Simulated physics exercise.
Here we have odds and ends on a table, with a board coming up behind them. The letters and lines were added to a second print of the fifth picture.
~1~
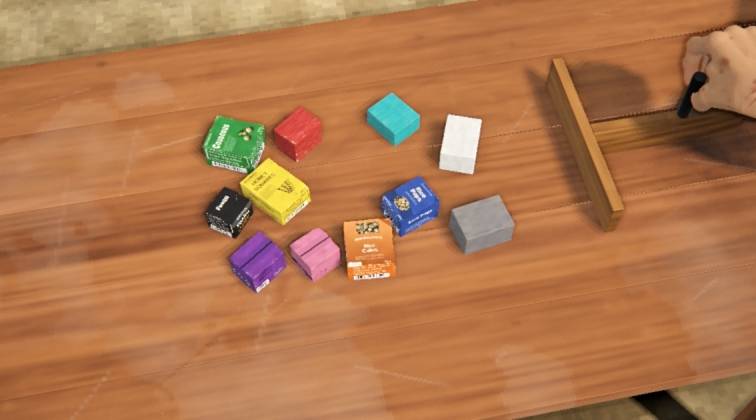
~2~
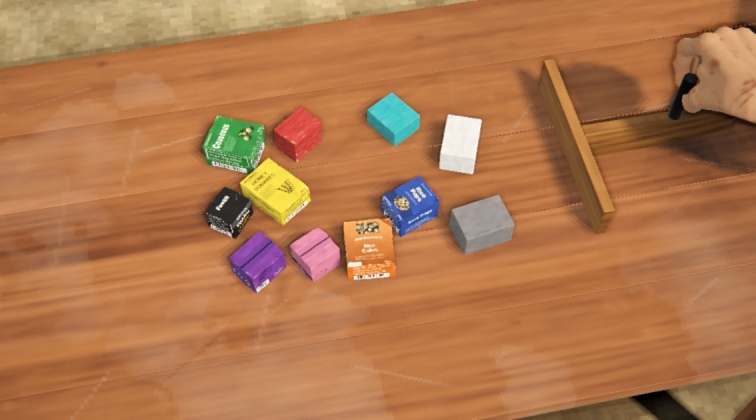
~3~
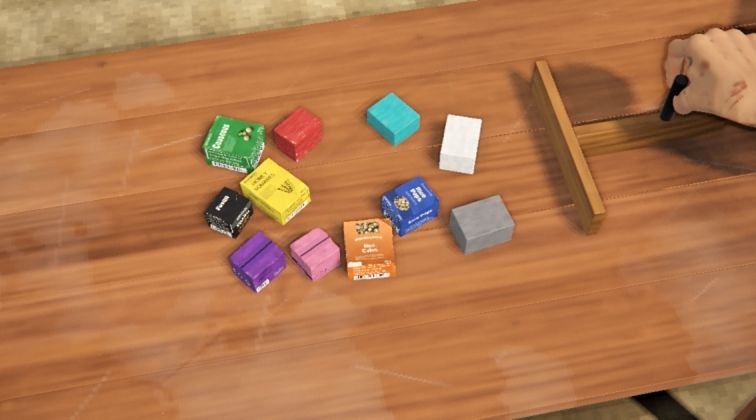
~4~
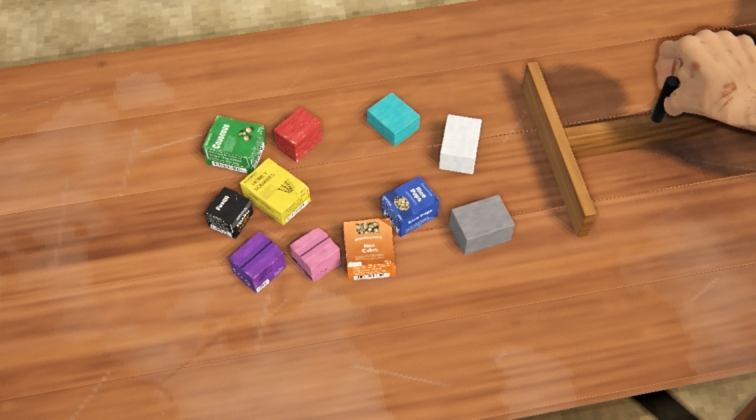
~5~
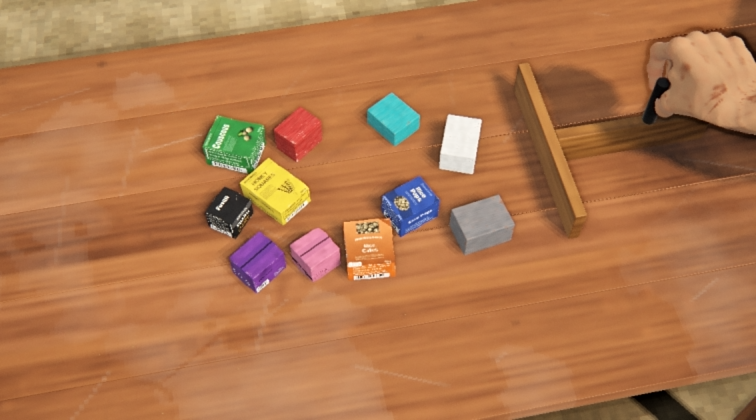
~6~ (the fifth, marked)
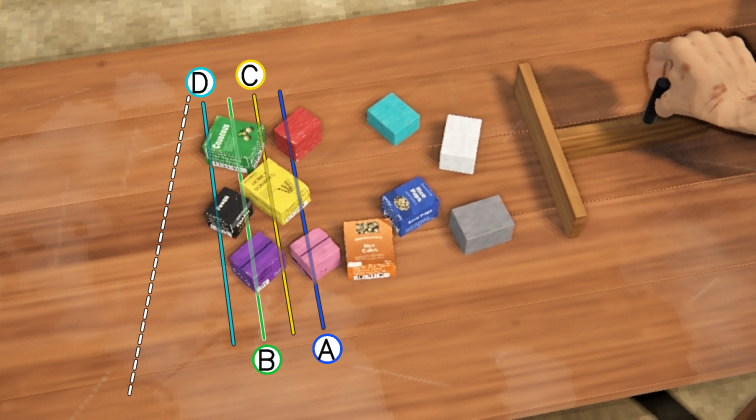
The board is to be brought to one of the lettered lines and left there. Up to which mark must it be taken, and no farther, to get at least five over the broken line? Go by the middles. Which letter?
Up to line D.
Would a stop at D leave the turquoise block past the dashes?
By then, no.
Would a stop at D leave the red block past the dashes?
Yes.
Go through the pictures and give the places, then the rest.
In the first picture, yellow packet (276, 192); white block (460, 144); grey block (481, 225).
In the second picture, board (578, 131); purple box (258, 263).
In the third picture, board (569, 132); red block (299, 135).
In the fourth picture, board (560, 134); blue packet (410, 207).
In the fifth picture, board (551, 135); green box (235, 145); turquoise block (393, 120); yellow packet (276, 192).
On the marked copy, A at (300, 200); B at (245, 209); C at (272, 205); D at (217, 214); the dashed line at (162, 230).
Taking D. A third of the way, board (434, 154); green box (235, 146); black packet (230, 213); none across.
Two thirds of the way, board (313, 174); purple box (154, 275); green box (204, 150); none across.
When it is over, board (217, 189); purple box (58, 281); green box (112, 165); seven across.
As for the rest, A gets only one across; B gets only four across; C gets only two across.
